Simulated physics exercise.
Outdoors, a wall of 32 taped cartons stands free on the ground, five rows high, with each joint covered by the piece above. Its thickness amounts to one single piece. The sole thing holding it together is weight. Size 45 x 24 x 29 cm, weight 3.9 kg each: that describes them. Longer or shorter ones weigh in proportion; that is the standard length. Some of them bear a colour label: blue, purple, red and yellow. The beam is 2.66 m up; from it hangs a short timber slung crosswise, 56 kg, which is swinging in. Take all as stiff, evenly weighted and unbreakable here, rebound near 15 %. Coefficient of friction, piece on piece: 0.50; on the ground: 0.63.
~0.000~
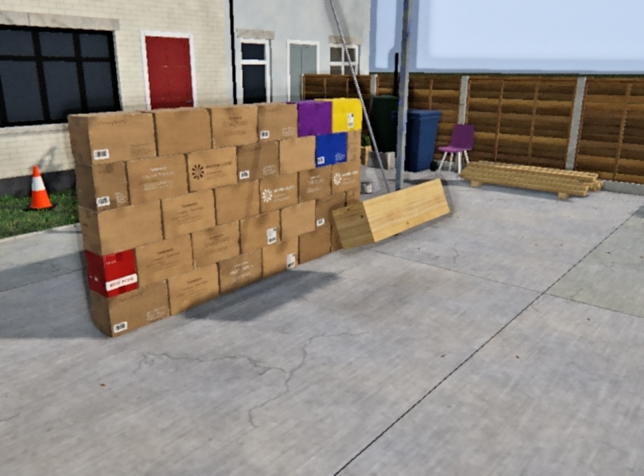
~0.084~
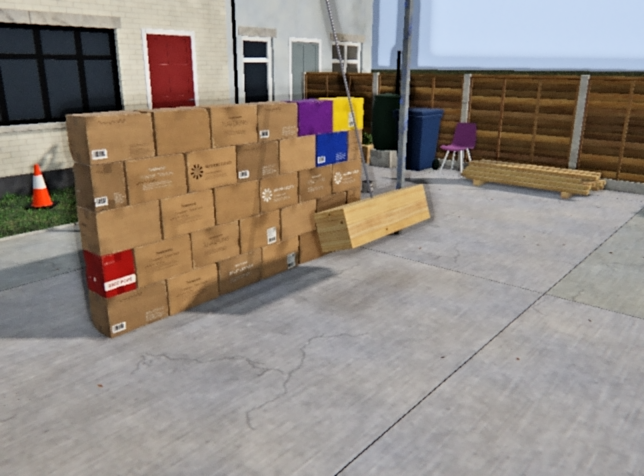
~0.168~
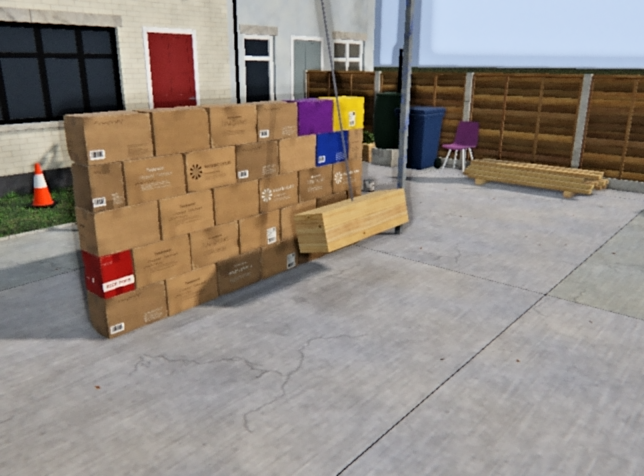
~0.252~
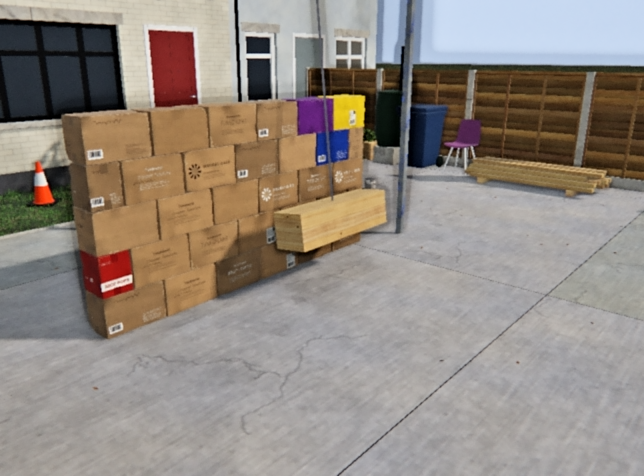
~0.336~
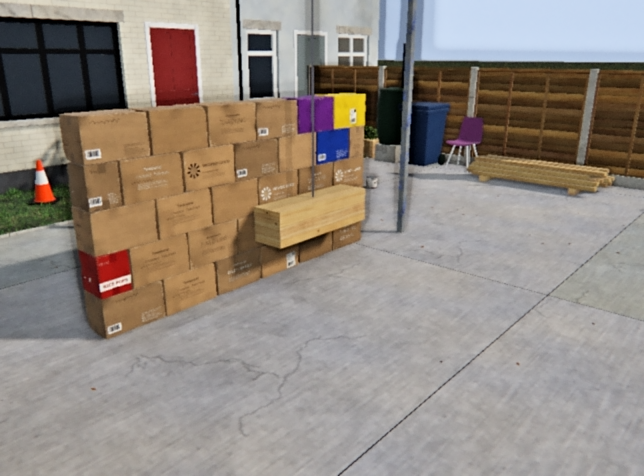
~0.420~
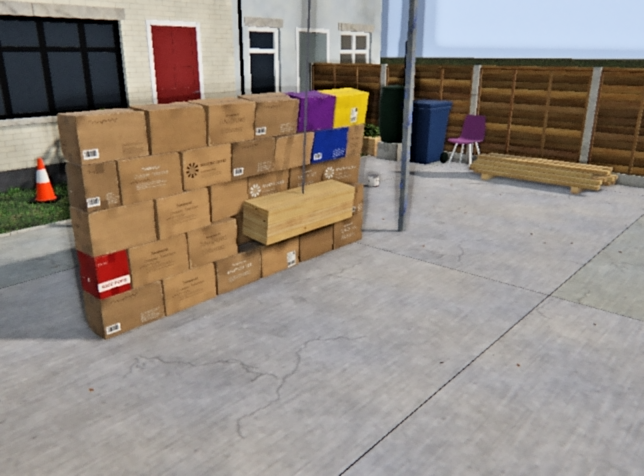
A wall of stacked cardboard boxes standing on a concrete yard as a suspended timber swings in from the right, nudging several boxes.
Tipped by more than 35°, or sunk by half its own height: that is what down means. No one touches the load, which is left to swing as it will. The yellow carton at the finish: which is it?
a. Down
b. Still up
Down (a).
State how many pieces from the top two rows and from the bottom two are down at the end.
Top 10, bottom 5.
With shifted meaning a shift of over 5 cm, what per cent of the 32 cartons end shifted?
60 % shifted.
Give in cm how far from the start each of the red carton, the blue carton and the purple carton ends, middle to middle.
Shift in cm - red: 0; blue: 140; purple: 130.
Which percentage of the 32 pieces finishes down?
Something near 60 percent.
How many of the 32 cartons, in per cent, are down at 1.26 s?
50 %.
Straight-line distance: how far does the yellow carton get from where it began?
It ends around 180 cm from its start.
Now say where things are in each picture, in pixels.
In the first frame (pixels give the middle of a visible side; the camera moves round a little), beam (402, 210) line 23° before plumb; yellow carton (348, 116); red carton (121, 273); blue carton (332, 149); none has stirred.
In the second frame, beam (382, 217) line 18° before plumb; yellow carton (349, 115).
In the third frame, beam (361, 221) line 12° before plumb; yellow carton (349, 114).
In the fourth frame, beam (338, 222) line 6° before plumb; yellow carton (350, 113).
In the fifth frame, beam (317, 219) line plumb; yellow carton (350, 111).
In the sixth frame, beam (304, 217) line 3° past plumb; yellow carton (352, 111) 9° from how it stood; blue carton (331, 145) 8° from how it stood; purple carton (318, 114) 7° from how it stood; steepest lean 11°, the carton at (294, 152); movement in 17 of them.
After 0.56 s, line 8° past plumb; none of the 32 cartons down, 19 disturbed; yellow carton 17° from how it stood; blue carton 24° from how it stood.
After 0.86 s, line 15° past plumb; 14 of the 32 cartons down; yellow carton 47° from how it stood, 23 cm lower; purple carton 68° from how it stood, 34 cm lower.
After 1.26 s, line 13° past plumb; 16 of the 32 cartons down; yellow carton on its side; purple carton on its side.
After 1.68 s, line 3° past plumb; 19 of the 32 cartons down; yellow carton on its side; purple carton on its side.
In the end (4.0 s), line 13° past plumb; 19 of the 32 cartons down; yellow carton on its side; purple carton on its side; blue carton 87 cm lower. From the last view, middles, yellow carton near (475, 227), purple carton near (366, 244).
